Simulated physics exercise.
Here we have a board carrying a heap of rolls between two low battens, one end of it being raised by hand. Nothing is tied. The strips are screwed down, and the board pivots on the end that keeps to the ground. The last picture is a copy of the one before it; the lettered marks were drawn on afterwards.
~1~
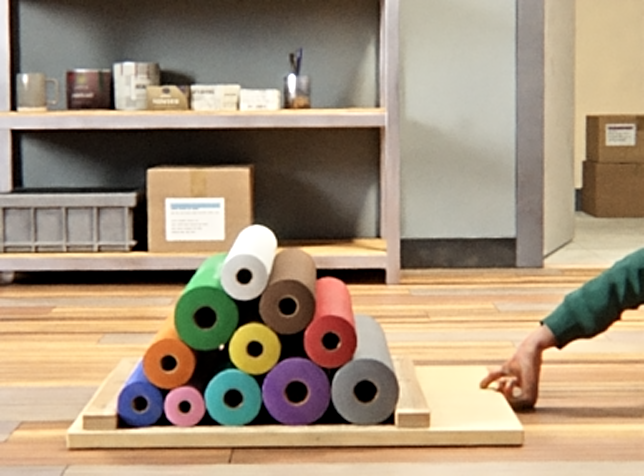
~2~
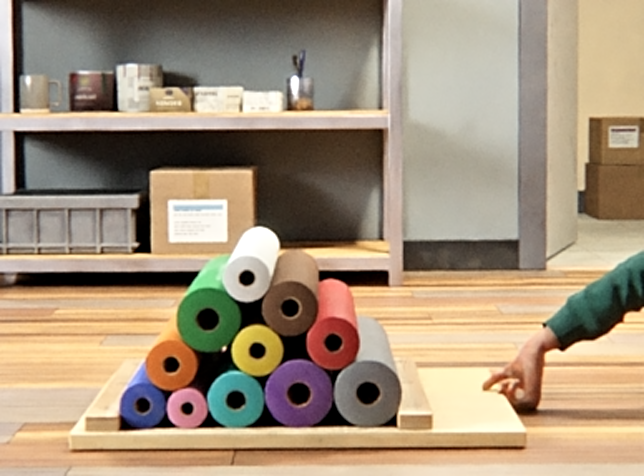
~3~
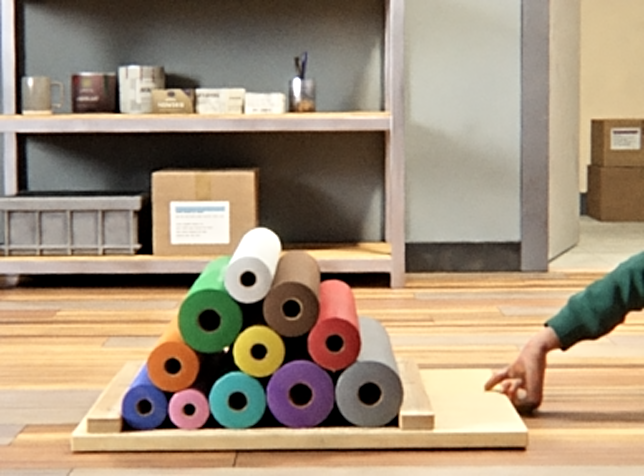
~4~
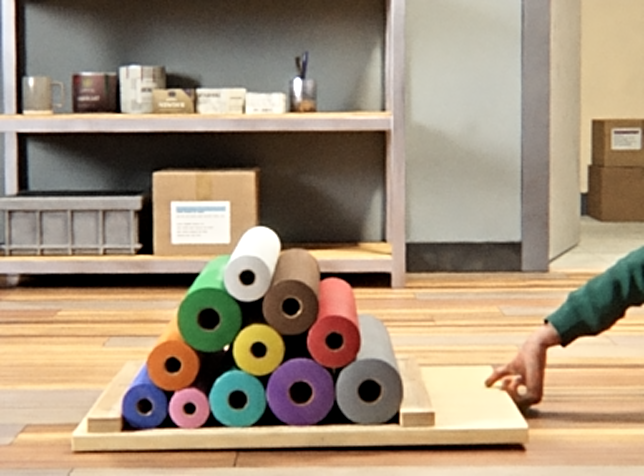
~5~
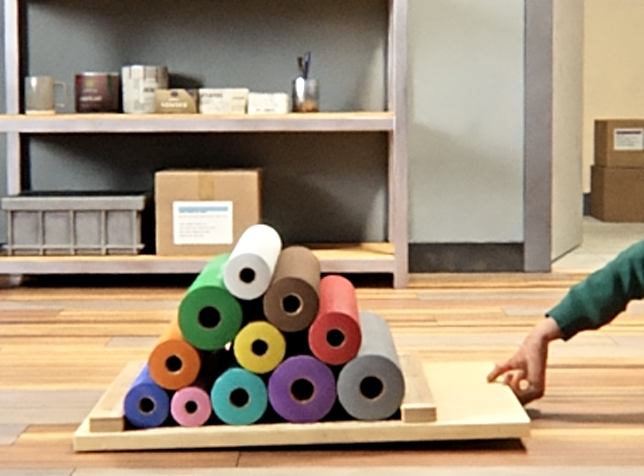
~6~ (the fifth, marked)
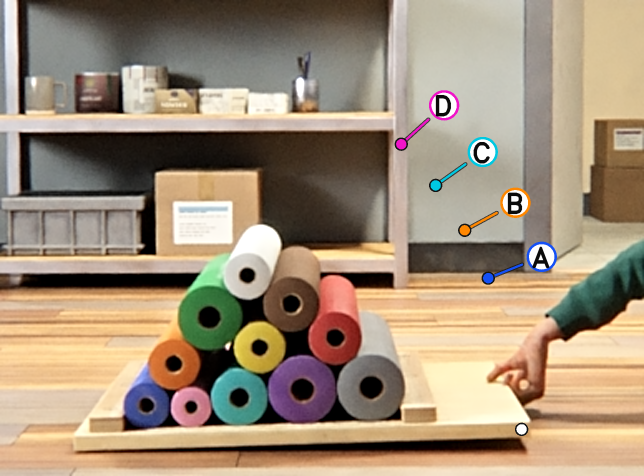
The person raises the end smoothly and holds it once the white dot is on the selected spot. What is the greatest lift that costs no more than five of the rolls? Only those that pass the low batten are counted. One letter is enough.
Mark B is as high as it can go.
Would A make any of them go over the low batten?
No.
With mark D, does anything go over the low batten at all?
Yes.
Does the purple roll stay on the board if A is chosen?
Yes, with A.
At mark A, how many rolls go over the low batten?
It comes to none.
On the marked copy, A at (488, 278); B at (465, 230); C at (435, 186); D at (402, 144); the white dot at (522, 429).
Taking B. A third of the way, board at 18°.
Two thirds of the way, board at 28°.
When it is over, board at 28°, five over the low batten.
As for the rest, A none over the low batten; C six over the low batten; D six over the low batten.
